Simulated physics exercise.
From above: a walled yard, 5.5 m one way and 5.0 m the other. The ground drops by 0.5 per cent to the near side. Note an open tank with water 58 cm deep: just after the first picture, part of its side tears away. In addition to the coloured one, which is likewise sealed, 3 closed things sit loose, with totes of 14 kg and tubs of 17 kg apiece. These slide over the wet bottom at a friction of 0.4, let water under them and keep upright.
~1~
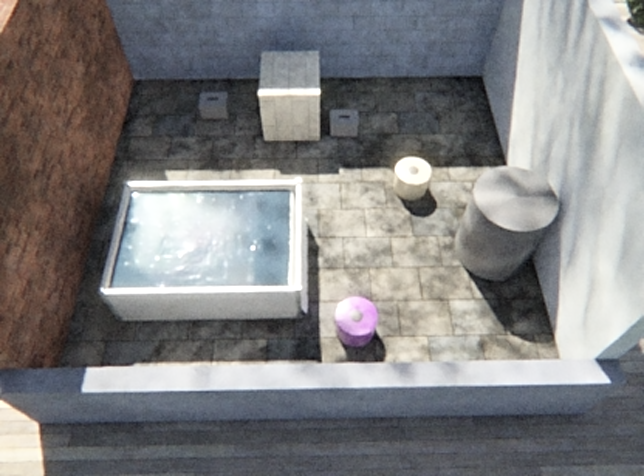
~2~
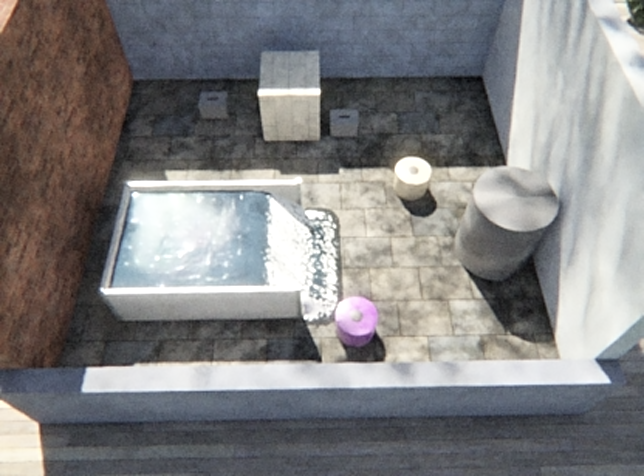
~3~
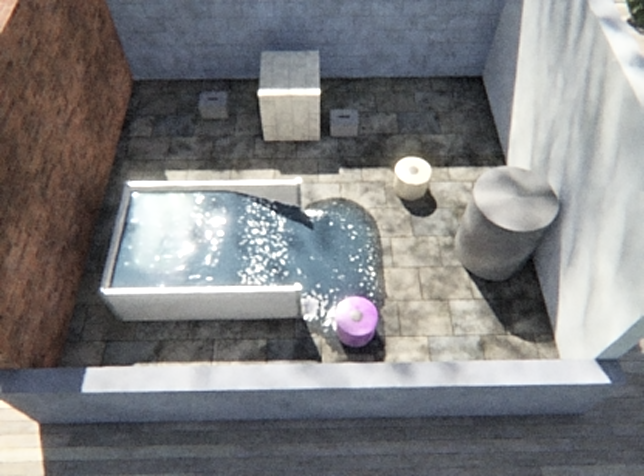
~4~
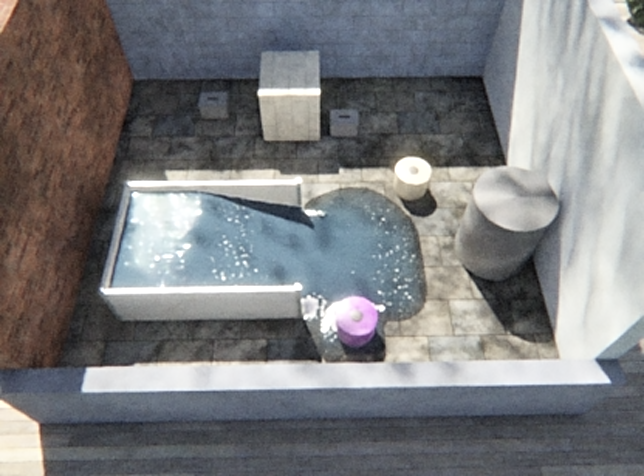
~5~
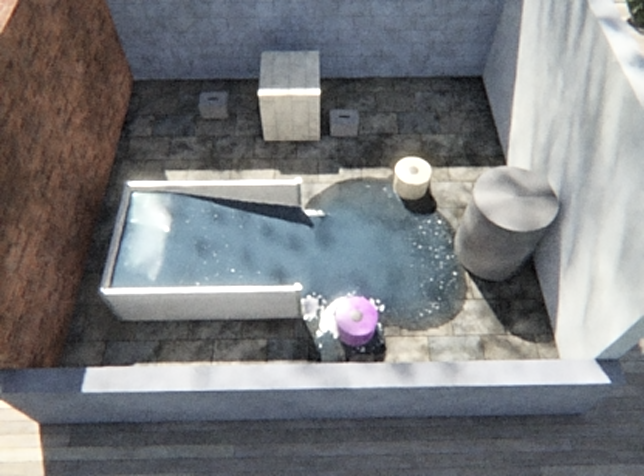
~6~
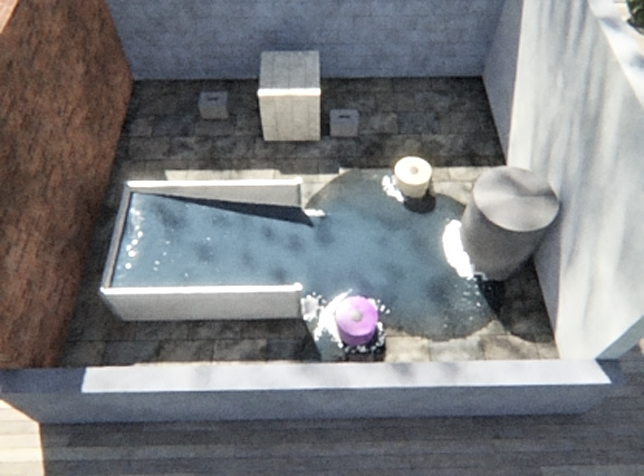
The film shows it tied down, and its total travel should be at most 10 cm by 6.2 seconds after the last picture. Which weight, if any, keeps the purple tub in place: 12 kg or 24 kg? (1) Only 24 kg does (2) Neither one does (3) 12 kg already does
Option 2: Neither one does.
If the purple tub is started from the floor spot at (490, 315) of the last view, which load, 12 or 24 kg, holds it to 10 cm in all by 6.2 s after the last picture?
Neither is enough.
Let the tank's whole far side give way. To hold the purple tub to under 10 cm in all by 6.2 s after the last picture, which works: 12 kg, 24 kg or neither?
In that case the lighter mass suffices.
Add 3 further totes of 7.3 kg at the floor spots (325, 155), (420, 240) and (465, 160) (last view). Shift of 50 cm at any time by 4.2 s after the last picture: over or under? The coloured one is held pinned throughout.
In that order: Not as far, then farther, then farther.
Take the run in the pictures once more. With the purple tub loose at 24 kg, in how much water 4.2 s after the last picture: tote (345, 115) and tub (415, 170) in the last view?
About 9 and 8 cm.
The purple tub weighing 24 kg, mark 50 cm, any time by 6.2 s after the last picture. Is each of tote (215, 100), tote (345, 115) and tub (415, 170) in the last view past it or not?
First one stays inside, second one stays inside, third one crosses the line.
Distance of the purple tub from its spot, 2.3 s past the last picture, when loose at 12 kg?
About 150 cm off its spot.
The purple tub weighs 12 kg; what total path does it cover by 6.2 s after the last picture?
About 350 cm altogether.
Then, 0.6 s after the last picture the purple tub would be 70 cm from its start with 12 kg and 42 cm from its start with 24 kg; 6 cm of water round it then.
Then, 2.3 s after the last picture the purple tub would be 164 cm from its start with 12 kg and 26 cm from its start with 24 kg; 14 cm of water round it then.
Then, 4.2 s after the last picture the purple tub would be 86 cm from its start with 12 kg and 165 cm from its start with 24 kg; 9 cm of water round it then.
Then, 6.2 s after the last picture the purple tub would be 31 cm from its start with 12 kg and 233 cm from its start with 24 kg; 10 cm of water round it then.
